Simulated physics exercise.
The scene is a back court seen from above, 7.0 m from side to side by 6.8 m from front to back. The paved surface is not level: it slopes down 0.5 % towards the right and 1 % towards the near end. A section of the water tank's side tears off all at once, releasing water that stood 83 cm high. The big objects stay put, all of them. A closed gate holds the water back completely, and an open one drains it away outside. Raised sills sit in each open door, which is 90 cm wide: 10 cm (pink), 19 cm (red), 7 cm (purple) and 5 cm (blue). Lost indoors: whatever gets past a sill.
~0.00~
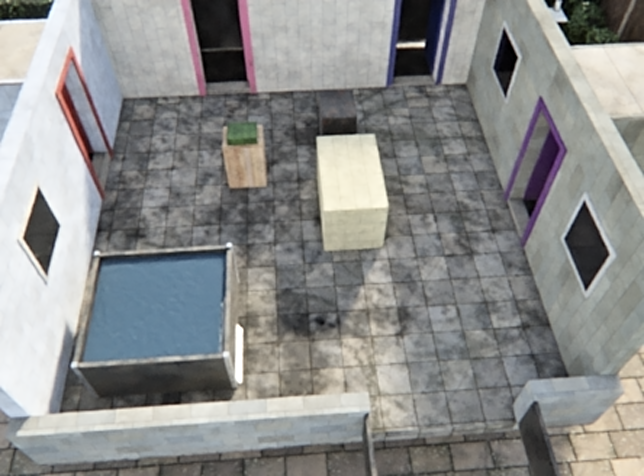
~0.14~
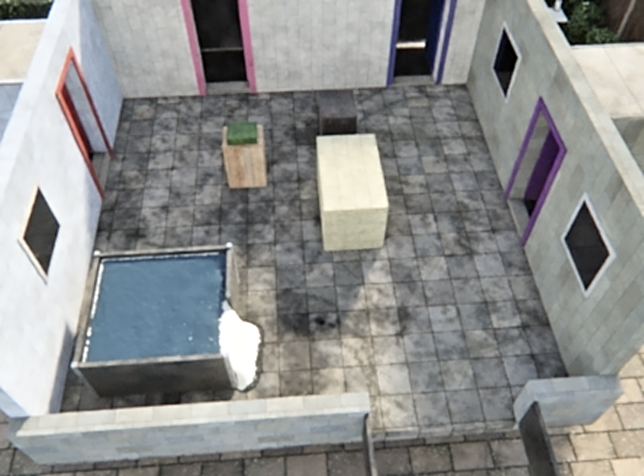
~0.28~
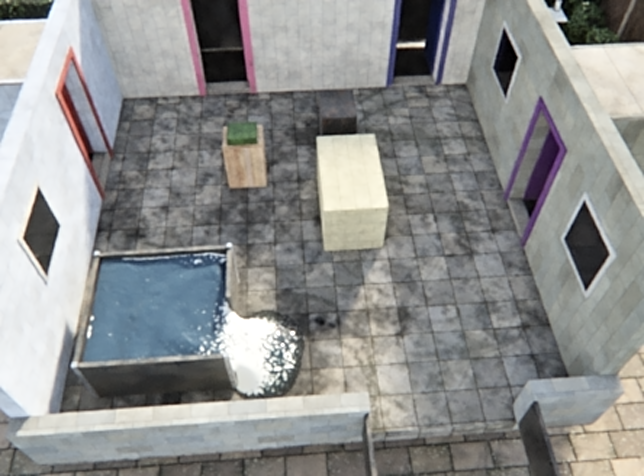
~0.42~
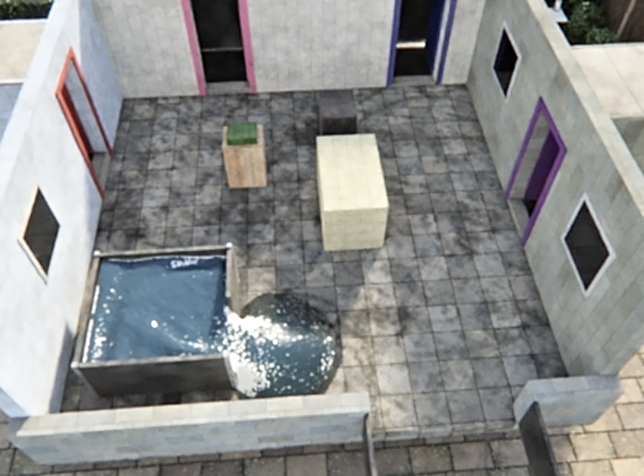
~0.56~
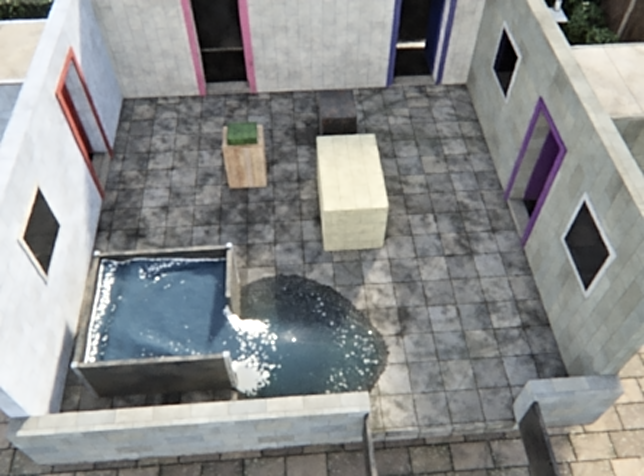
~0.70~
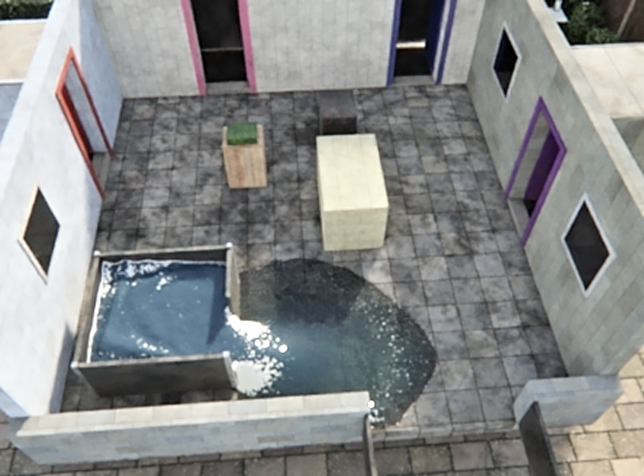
Water sits still in a square tank at the left of a walled, paved court, then bursts from the tank's right side in a white, foaming gush. It spreads rightward across the paving as a dark, glinting pool, widening past the pale block towards the low near wall while the tank's surface churns.
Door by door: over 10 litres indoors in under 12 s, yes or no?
Pink door: No, red door: No, purple door: Yes, blue door: Yes.
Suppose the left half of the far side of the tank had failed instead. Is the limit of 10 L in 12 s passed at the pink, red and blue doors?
So pink tops it, red stays lower, blue tops it.
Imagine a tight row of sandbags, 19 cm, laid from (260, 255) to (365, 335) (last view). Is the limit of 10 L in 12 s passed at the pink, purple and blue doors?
So then pink is inside it, purple is inside it and blue is beyond it.
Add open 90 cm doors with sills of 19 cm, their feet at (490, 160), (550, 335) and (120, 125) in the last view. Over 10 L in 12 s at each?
In turn: Under, past it, under.
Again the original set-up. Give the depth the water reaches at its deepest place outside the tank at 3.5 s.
About 24 cm at most.
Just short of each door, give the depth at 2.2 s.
In centimetres - pink: 0, red: 0, purple: 15, blue: 0.
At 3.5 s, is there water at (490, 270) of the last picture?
By then the spot is drenched.
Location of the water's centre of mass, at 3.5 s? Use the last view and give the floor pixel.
Centre: Approx. (340, 317) px.
After 1.4 s water covers 30 % of the floor and is deepest (38 cm) near (250, 360); pink door not reached, red door not reached, purple door not reached, blue door not reached.
After 2.2 s water covers 35 % of the floor and is deepest (40 cm) near (566, 388); pink door not reached, red door not reached, purple door 15 cm at the sill, 0 L in, blue door not reached.
After 3.5 s water covers 40 % of the floor and is deepest (24 cm) near (570, 400); pink door not reached, red door not reached, purple door 14 cm at the sill, 44 L in, blue door not reached.
After 7.0 s water covers 60 % of the floor and is deepest (12 cm) near (531, 403); pink door 1 cm at the sill, 0 L in, red door not reached, purple door 7 cm at the sill, 65 L in, blue door 11 cm at the sill, 43 L in.
After 12.0 s water covers 85 % of the floor and is deepest (8 cm) near (468, 194); pink door 2 cm at the sill, 0 L in, red door 4 cm at the sill, 0 L in, purple door 5 cm at the sill, 65 L in, blue door 5 cm at the sill, 78 L in.
